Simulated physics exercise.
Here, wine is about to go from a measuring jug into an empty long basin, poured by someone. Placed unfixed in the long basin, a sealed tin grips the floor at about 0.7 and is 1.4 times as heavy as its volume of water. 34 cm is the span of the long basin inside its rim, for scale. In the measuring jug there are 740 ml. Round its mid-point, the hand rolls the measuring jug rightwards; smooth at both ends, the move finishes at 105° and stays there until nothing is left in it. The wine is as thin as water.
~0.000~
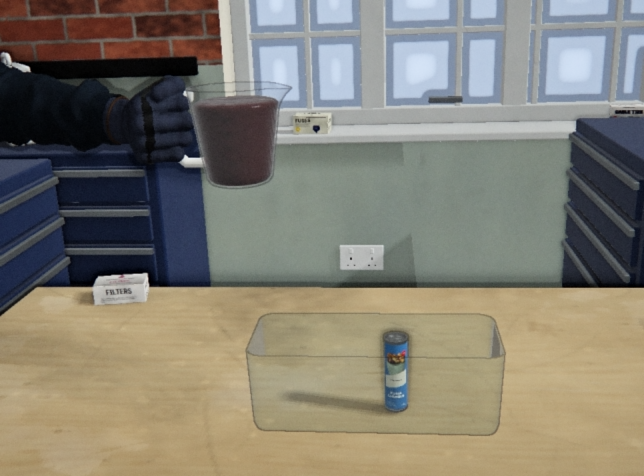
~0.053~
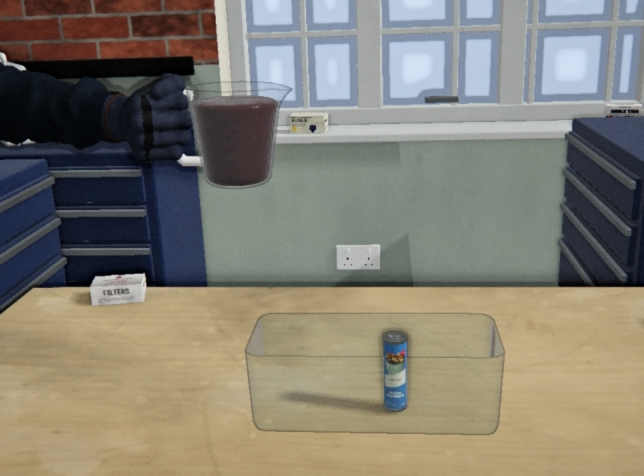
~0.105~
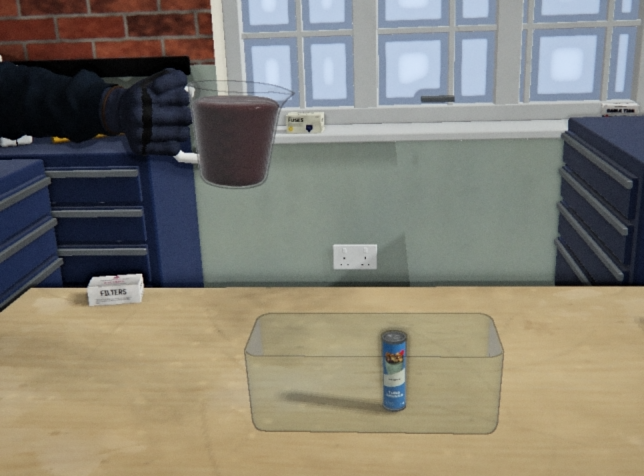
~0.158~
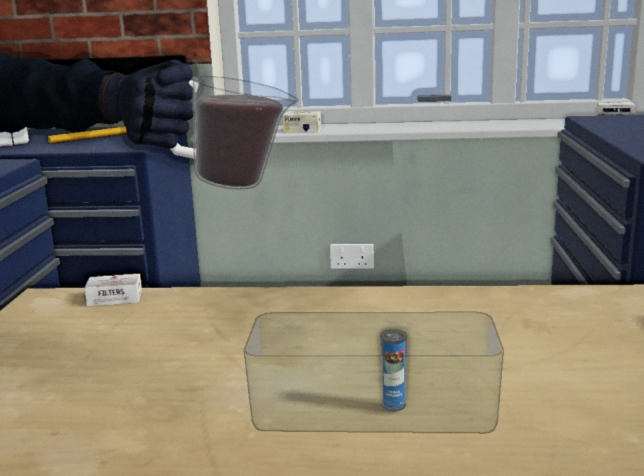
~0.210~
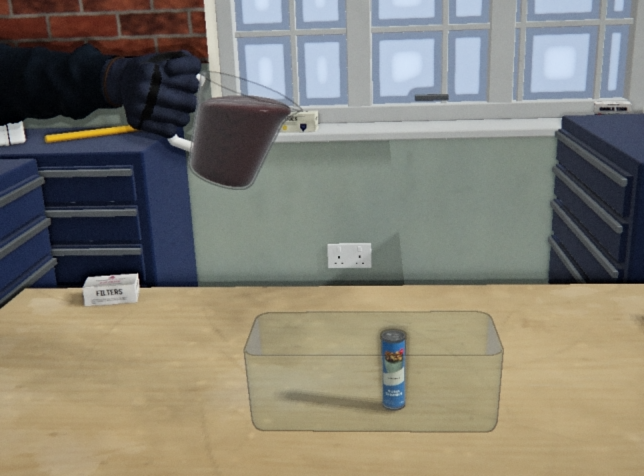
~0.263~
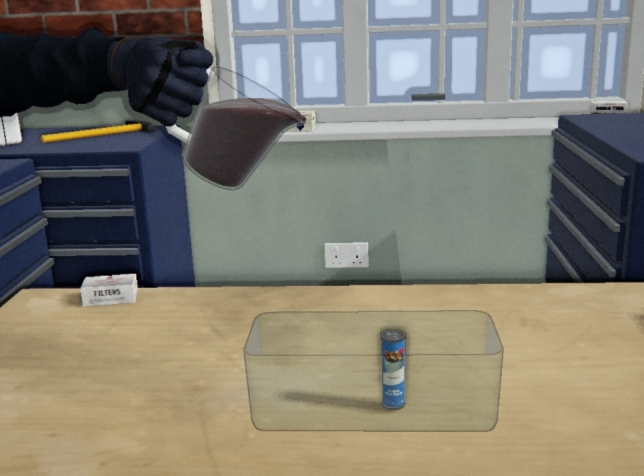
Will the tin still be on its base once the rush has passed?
I expect it to overbalance.
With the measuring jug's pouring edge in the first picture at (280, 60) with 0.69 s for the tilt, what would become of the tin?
After that, the tin overturns.
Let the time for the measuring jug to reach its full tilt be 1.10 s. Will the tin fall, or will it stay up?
Then it topples.
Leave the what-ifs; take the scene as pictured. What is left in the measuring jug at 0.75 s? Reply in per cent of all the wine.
Near 10 percent, more or less.
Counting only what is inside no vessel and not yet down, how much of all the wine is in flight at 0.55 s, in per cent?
42 per cent.
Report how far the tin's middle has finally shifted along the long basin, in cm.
It finishes around 8.0 cm from where it began.
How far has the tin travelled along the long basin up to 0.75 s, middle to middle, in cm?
It has moved some 2 cm.
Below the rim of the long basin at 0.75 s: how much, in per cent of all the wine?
Reading: Approx. 58 %.
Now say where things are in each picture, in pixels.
The first picture shows tilt 0°; pouring edge (292, 87); surface from (195, 102) to (279, 100); the long basin's rim runs from (254, 334) to (499, 336); the tin's top is at (396, 341).
The second picture shows tilt 1°; pouring edge (293, 88); surface from (194, 101) to (279, 101).
The third picture shows tilt 6°; pouring edge (295, 92); surface from (196, 100) to (280, 102).
The fourth picture shows tilt 12°; pouring edge (299, 99); surface from (198, 99) to (284, 104).
The fifth picture shows tilt 21°; pouring edge (303, 110); surface from (200, 104) to (293, 106).
The sixth picture shows tilt 32°; pouring edge (306, 123); surface from (199, 115) to (303, 116); 1 per cent is over the edge.
Then, 0.55 s in, the tilt is 92° and 51 per cent is still to pour; the tin stands where it began.
Then, 0.75 s in, the tilt is 105° and 10 per cent is still to pour; the tin leans 6°.
Then, 0.97 s in, the tilt is 105° and 0 per cent is still to pour; the tin lies on its side.
Then, 1.21 s in, the tilt is 105° and 0 per cent is still to pour; the tin lies on its side.
Finally, the tin lies on its side.
